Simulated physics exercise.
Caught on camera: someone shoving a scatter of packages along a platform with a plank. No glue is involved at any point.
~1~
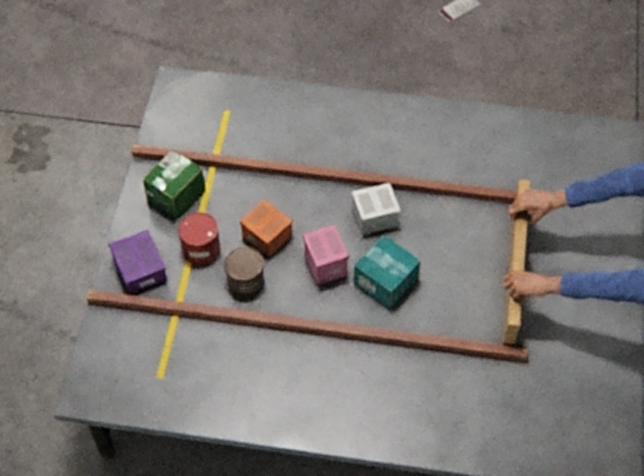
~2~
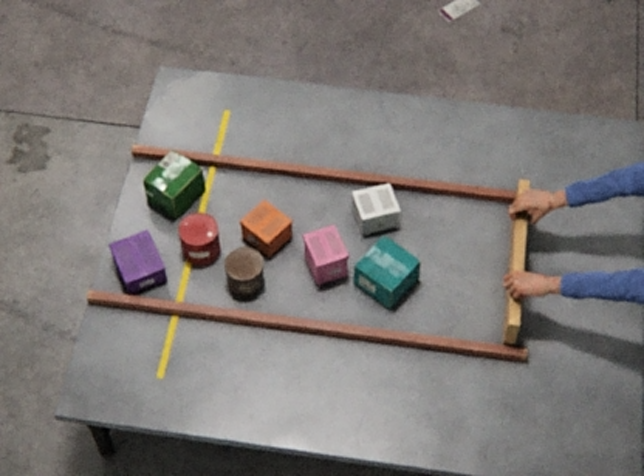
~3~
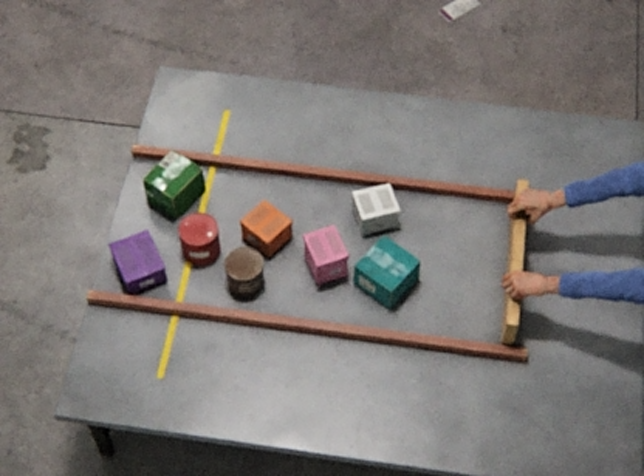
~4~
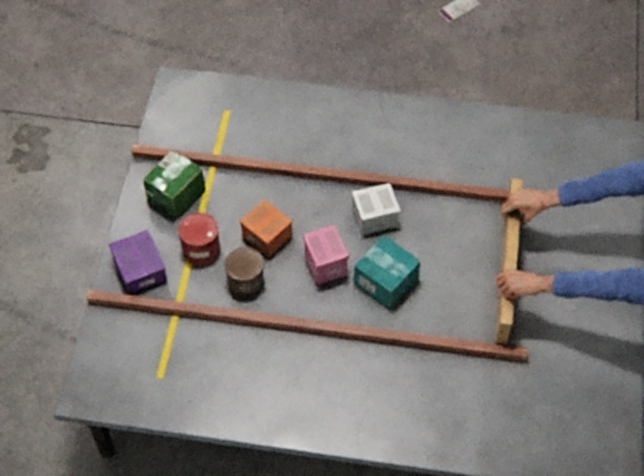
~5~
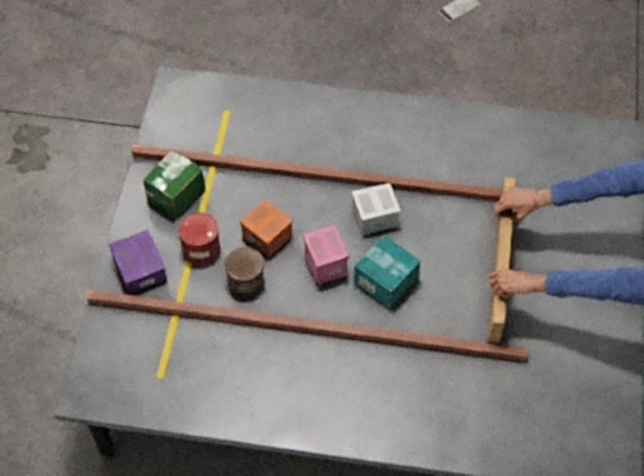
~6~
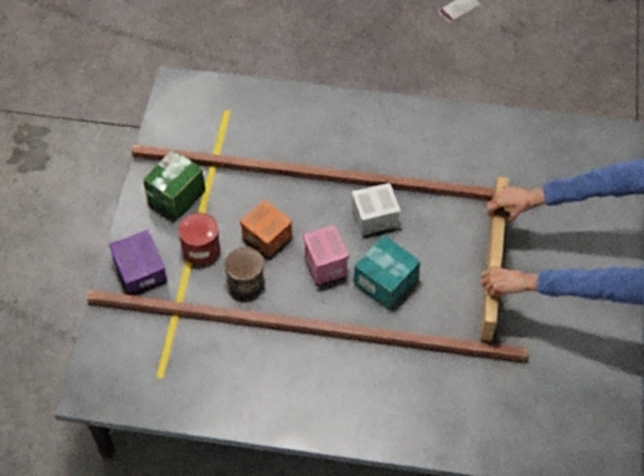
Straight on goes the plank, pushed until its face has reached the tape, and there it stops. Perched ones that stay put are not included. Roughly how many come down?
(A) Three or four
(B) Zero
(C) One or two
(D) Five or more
Option C: One or two.
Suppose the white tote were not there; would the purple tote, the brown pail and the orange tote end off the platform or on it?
The purple tote goes down, the brown pail is still up and the orange tote is still up.
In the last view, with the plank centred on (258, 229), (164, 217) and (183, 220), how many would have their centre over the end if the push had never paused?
The numbers past the end are 0, 5 and 2.
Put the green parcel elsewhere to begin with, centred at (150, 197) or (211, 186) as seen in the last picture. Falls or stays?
Place by place, it drops off; stays on.
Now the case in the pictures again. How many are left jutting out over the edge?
My count gives 0.
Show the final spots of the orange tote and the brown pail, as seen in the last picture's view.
They finish at roughly (148, 188) and (117, 262) respectively.
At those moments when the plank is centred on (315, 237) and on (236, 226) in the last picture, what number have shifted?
At the first place 5, at the second 8.
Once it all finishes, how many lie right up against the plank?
Number in contact with it: 3.
Soon after, none off yet; purple tote at rest near (139, 263); green parcel at rest near (175, 185); red canister at rest near (200, 239).
By the end, the number that fall off is one or two; fallen, green parcel and purple tote.
